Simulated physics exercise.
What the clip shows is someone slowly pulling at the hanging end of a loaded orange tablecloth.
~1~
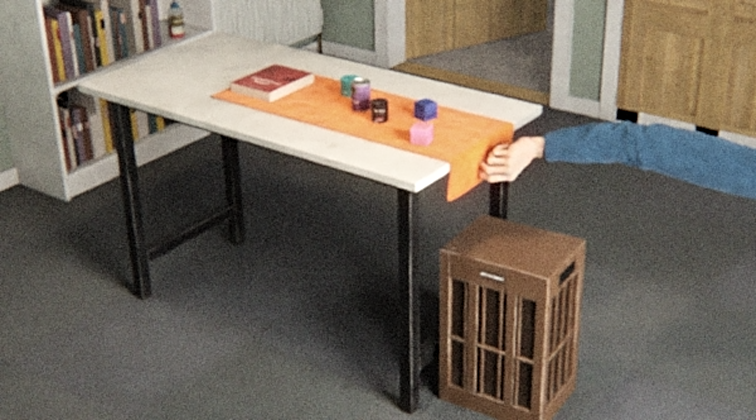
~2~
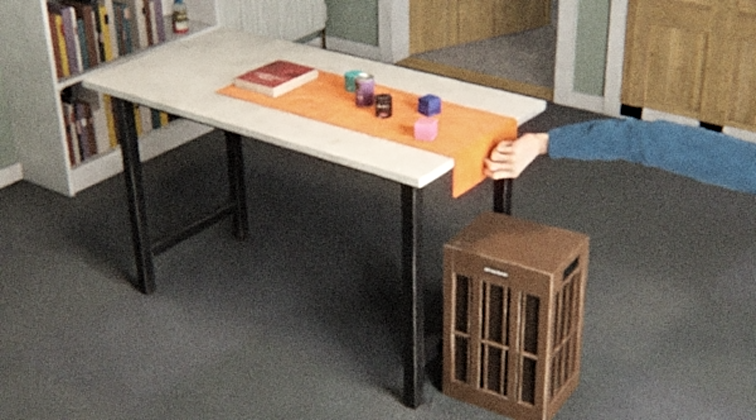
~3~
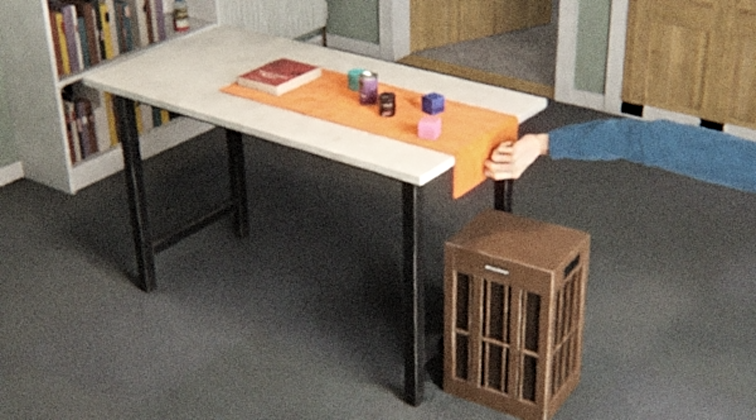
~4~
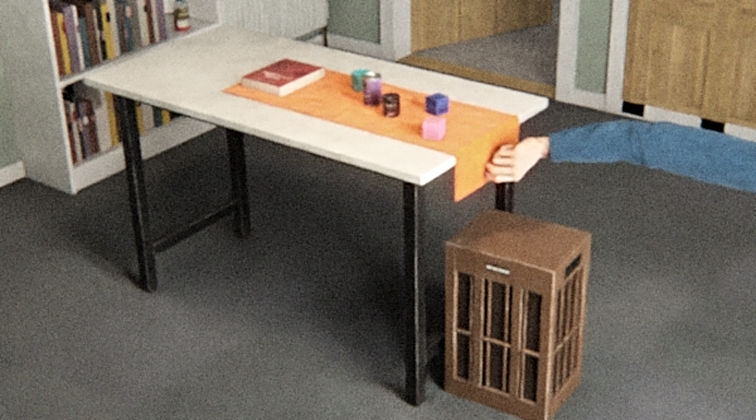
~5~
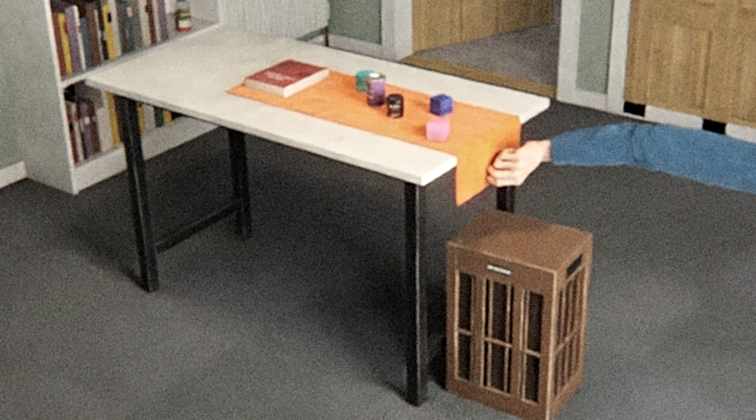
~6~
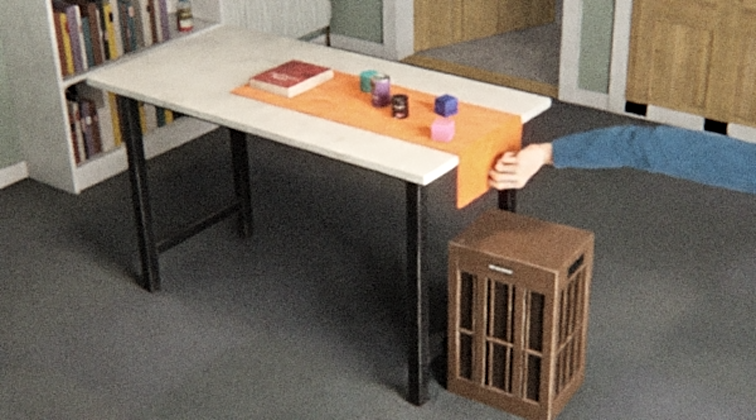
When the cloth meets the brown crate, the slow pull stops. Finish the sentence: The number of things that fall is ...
The number of things that fall is one.
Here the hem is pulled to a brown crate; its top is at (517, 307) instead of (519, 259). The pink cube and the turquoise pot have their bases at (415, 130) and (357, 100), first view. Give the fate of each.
Outcome for the pink cube: It is lost. Outcome for the turquoise pot: It stays.
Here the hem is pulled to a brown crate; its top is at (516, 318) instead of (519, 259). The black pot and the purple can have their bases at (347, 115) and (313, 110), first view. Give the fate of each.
Outcome for the black pot: It stays. Outcome for the purple can: It stays.
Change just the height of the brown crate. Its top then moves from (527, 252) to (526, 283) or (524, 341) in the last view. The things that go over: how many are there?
It would be 2 and 4.
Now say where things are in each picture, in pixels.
Hem (449, 201); pink cube (422, 126); blue cube (426, 102); black pot (380, 101); purple can (361, 81); turquoise pot (350, 78); top of the crate (519, 259), in the first picture.
Hem (454, 198); pink cube (426, 121), in the second picture.
Hem (454, 199); blue cube (433, 96), in the third picture.
Hem (455, 202); black pot (391, 95); top of the crate (524, 252), in the fourth picture.
Hem (457, 206); purple can (376, 77), in the fifth picture.
Hem (458, 209); pink cube (443, 122); blue cube (446, 98); black pot (400, 96); purple can (381, 77); turquoise pot (369, 74), in the sixth picture.
A little later, hem on the crate; pink cube gone.
When it is over, hem on the crate; pink cube gone. It carries off one.
